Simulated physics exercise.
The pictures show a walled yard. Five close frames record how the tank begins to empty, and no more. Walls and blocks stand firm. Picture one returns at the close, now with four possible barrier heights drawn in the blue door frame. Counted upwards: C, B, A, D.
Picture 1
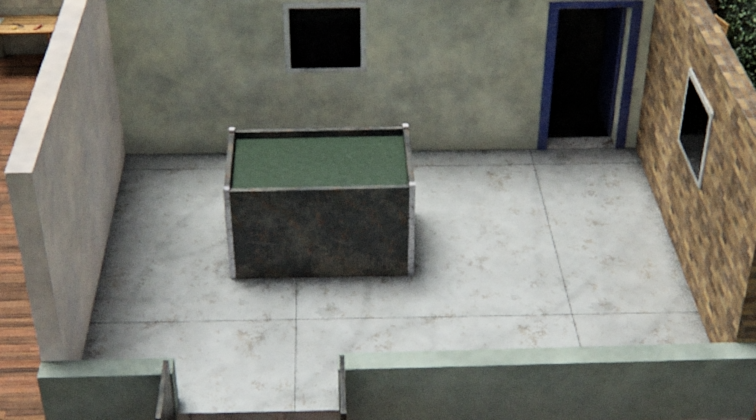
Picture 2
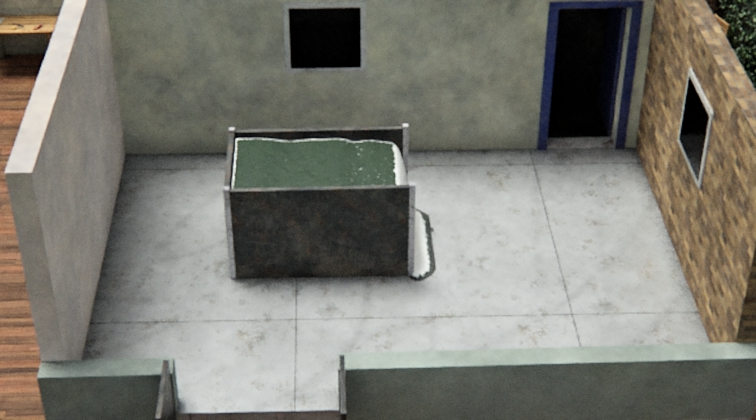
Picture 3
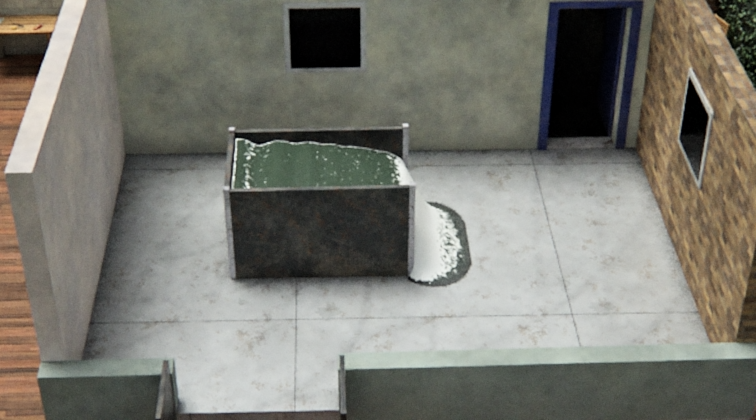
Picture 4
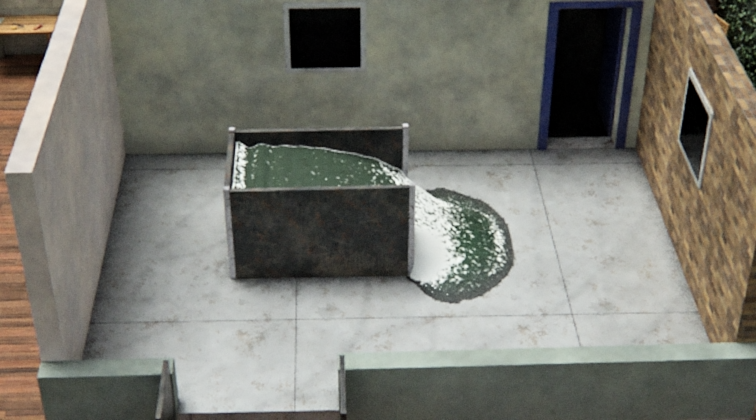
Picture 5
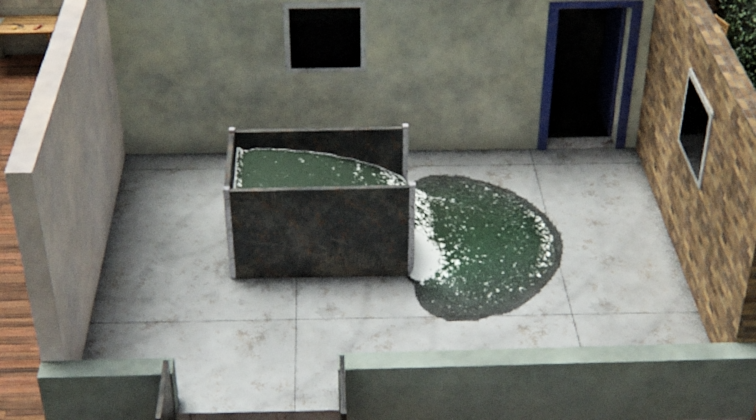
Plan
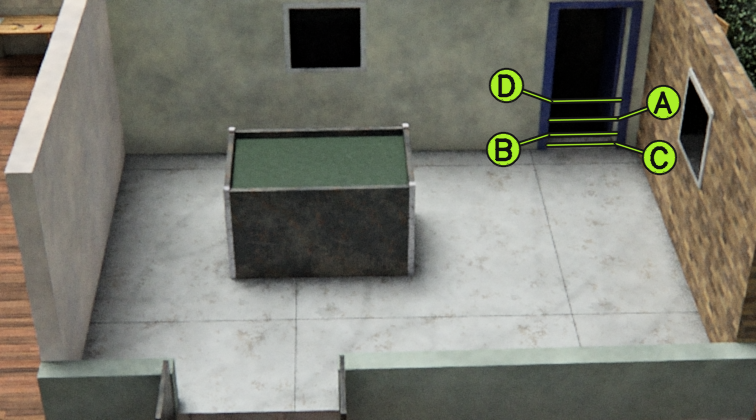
A dark rectangular tank of green water stands in a walled yard with a pale concrete floor, seen from above by a still camera. A blue-framed doorway and a small window are in the back wall, with brown brickwork at right and a gap in the low green front wall. Water pours from the tank's right side, foaming white and spreading rightward in a widening rounded pool as the level inside lowers.
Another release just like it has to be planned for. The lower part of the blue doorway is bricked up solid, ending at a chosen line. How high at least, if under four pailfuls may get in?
I would pick line A.
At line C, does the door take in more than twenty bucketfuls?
Yes, it does.
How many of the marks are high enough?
Two of the four.
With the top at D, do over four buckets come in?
No, that is safe.
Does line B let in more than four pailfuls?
Yes, it does.
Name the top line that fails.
B it is.
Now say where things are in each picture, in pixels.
The first frame shows water in the tank at rest, its middle at (319, 164); foot of the blue doorway at (581, 148); open gate at (256, 351).
In the second frame, 1 % of the ground under water, visible out to (421, 272).
In the third frame, 3 % of the ground under water, visible out to (443, 279).
In the fourth frame, 7 % of the ground under water, visible out to (500, 272).
In the fifth frame, 13 % of the ground under water, visible out to (554, 255).
In lime, A at (584, 119); B at (582, 134); C at (581, 144); D at (586, 100); from the bottom up C, B, A, D.
With A, a bucket or two gets in.
With B, about 10 bucketfuls get in.
With C, dozens of bucketfuls pour in.
With D, nothing gets over.
